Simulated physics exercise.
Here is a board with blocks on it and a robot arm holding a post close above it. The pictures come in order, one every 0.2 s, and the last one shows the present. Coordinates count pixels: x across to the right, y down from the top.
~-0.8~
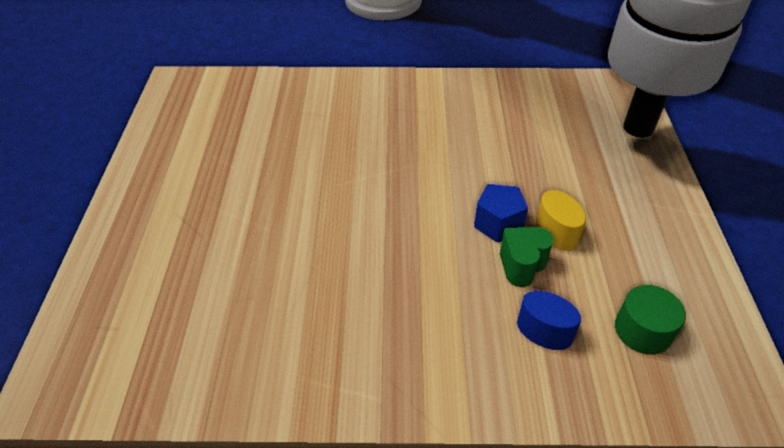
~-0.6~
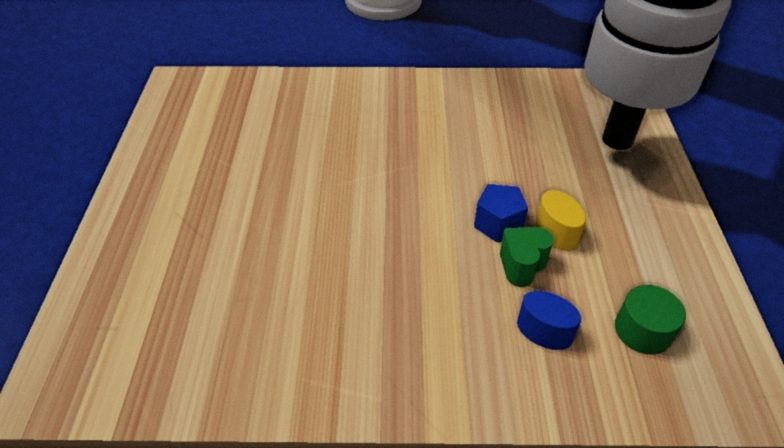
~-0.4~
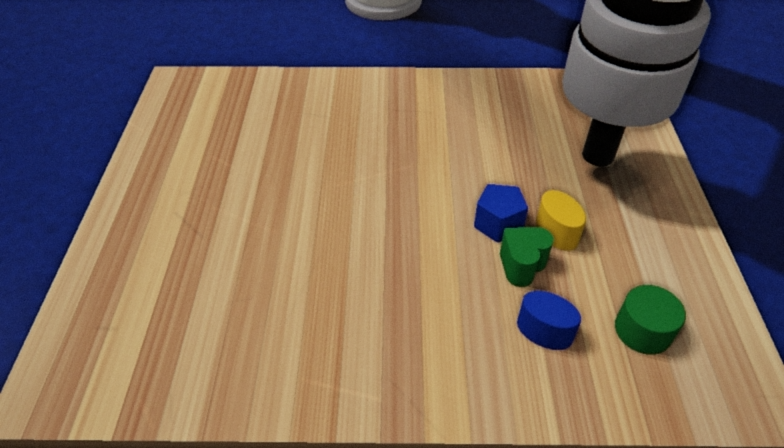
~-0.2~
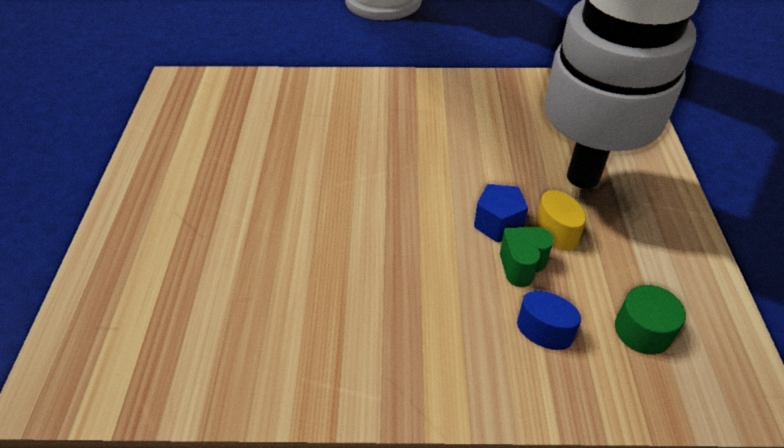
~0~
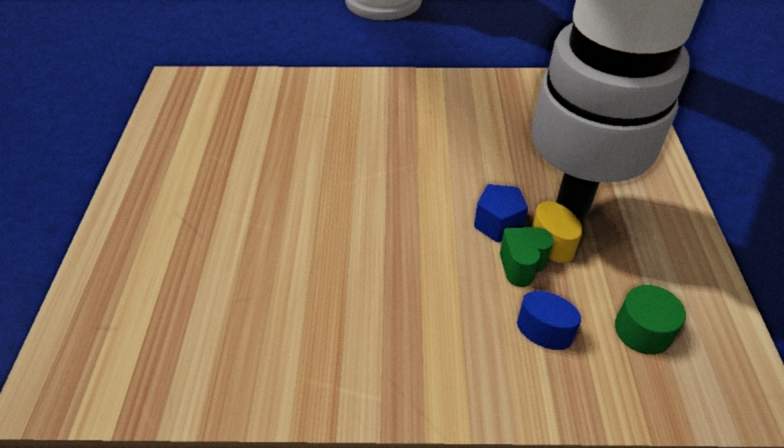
On a wooden board with blue, green and yellow blocks grouped toward the right, a robot arm moves its black post down and leftward from the upper right, reaching the yellow oval block and nudging it slightly toward the green heart.
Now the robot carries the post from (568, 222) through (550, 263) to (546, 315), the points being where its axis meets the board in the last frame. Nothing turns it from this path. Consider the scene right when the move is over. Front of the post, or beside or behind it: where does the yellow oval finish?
When the path is over, you would find the yellow oval still in front of the post.
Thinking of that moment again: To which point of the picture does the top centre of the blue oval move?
The centre of its top face lies at (552, 363).
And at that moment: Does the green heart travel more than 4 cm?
My answer is yes.
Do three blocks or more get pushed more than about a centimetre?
I believe so.
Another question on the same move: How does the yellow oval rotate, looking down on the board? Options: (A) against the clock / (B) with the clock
A (against the clock)
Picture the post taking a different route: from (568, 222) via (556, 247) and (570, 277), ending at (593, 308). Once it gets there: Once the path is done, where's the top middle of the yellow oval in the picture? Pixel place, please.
The middle of its top is at (560, 286).
The first path, step by step. One third of the way, post (559, 232); green heart (516, 262), turned 60° clockwise; yellow oval (555, 251), turned 30° anticlockwise.
Two thirds of the way, post (552, 263); green heart (495, 278), turned 90° clockwise; blue oval (551, 320); yellow oval (545, 284), turned 25° anticlockwise.
At the end, post (551, 299); blue five-sided block not moved; green heart (493, 280), turned 100° clockwise; blue oval (552, 363); yellow oval (545, 323), turned 30° anticlockwise.
